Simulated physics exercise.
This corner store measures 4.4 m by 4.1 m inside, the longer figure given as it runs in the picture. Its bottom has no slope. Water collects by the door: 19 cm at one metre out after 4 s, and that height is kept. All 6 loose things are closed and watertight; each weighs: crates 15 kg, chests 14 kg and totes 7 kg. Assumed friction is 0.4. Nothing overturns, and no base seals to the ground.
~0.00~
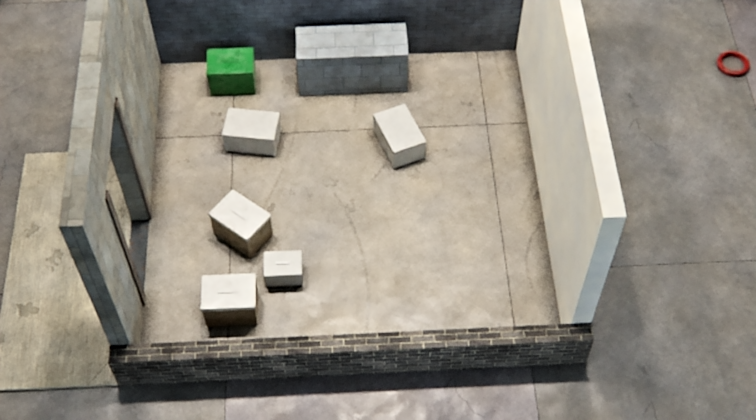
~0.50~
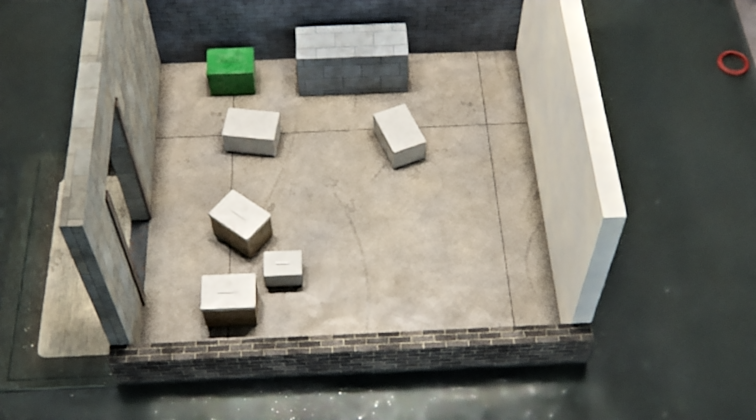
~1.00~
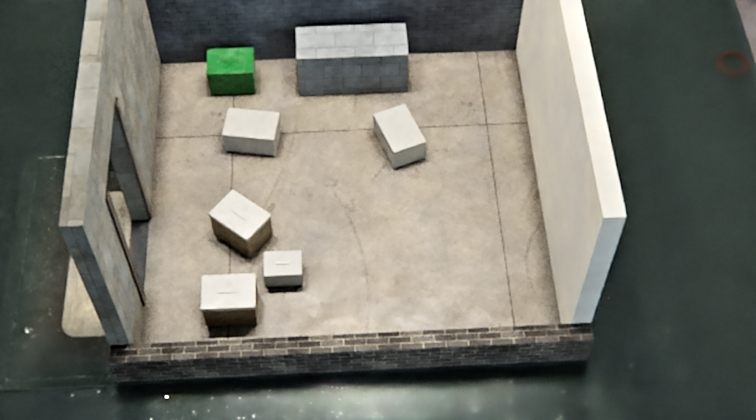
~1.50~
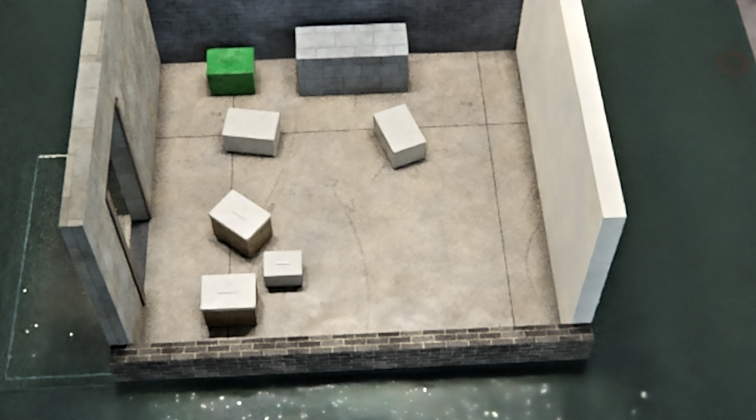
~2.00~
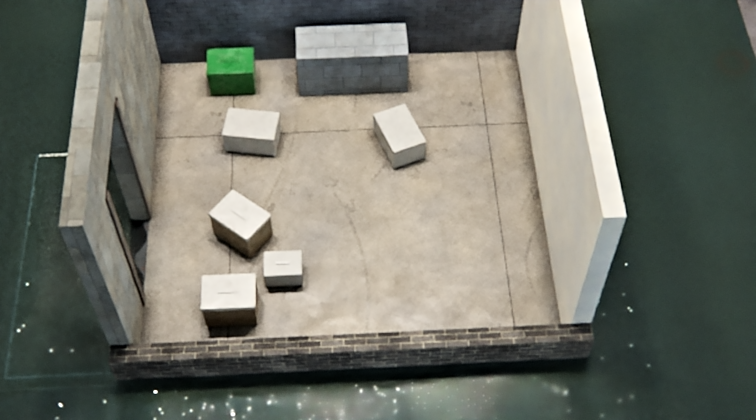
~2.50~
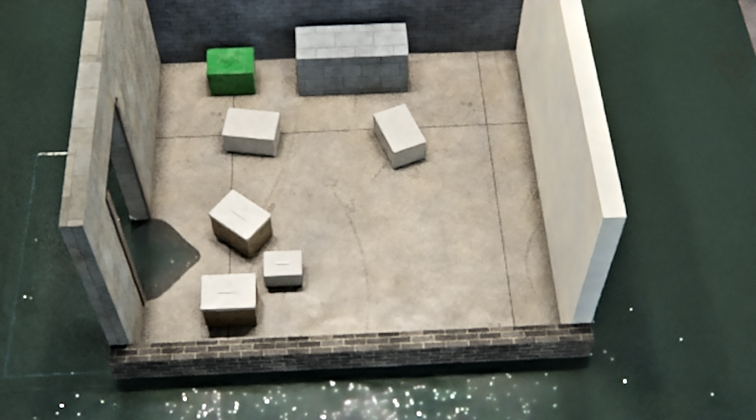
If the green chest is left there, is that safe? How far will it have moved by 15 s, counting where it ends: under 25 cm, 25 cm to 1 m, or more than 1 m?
Watch - it'll stay nearly still.
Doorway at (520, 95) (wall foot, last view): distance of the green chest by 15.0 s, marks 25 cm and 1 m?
Then the green chest would have shifted modestly.
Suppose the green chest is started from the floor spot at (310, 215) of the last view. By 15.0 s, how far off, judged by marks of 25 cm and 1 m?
I'd say it budges a bit.
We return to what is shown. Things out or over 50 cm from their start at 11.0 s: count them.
By that point, 3.
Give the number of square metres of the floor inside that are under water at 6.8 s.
That flooded area is roughly 13 m2.
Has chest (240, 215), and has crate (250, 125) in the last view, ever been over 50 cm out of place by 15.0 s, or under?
Above, below.
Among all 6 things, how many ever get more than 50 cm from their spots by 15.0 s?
4 in all.
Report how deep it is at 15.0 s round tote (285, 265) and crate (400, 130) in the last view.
Depth approx. 12 cm / 10 cm.
After 3.5 s the green chest is near (230, 61), 0.0 m from its start, aground; 0 afloat.
After 6.8 s the green chest is near (230, 61), 0.0 m from its start, aground; 0 afloat.
After 11.0 s the green chest is near (230, 61), 0.0 m from its start, aground; 2 afloat.
After 15.0 s the green chest is near (231, 60), 0.0 m from its start, aground; 4 afloat.
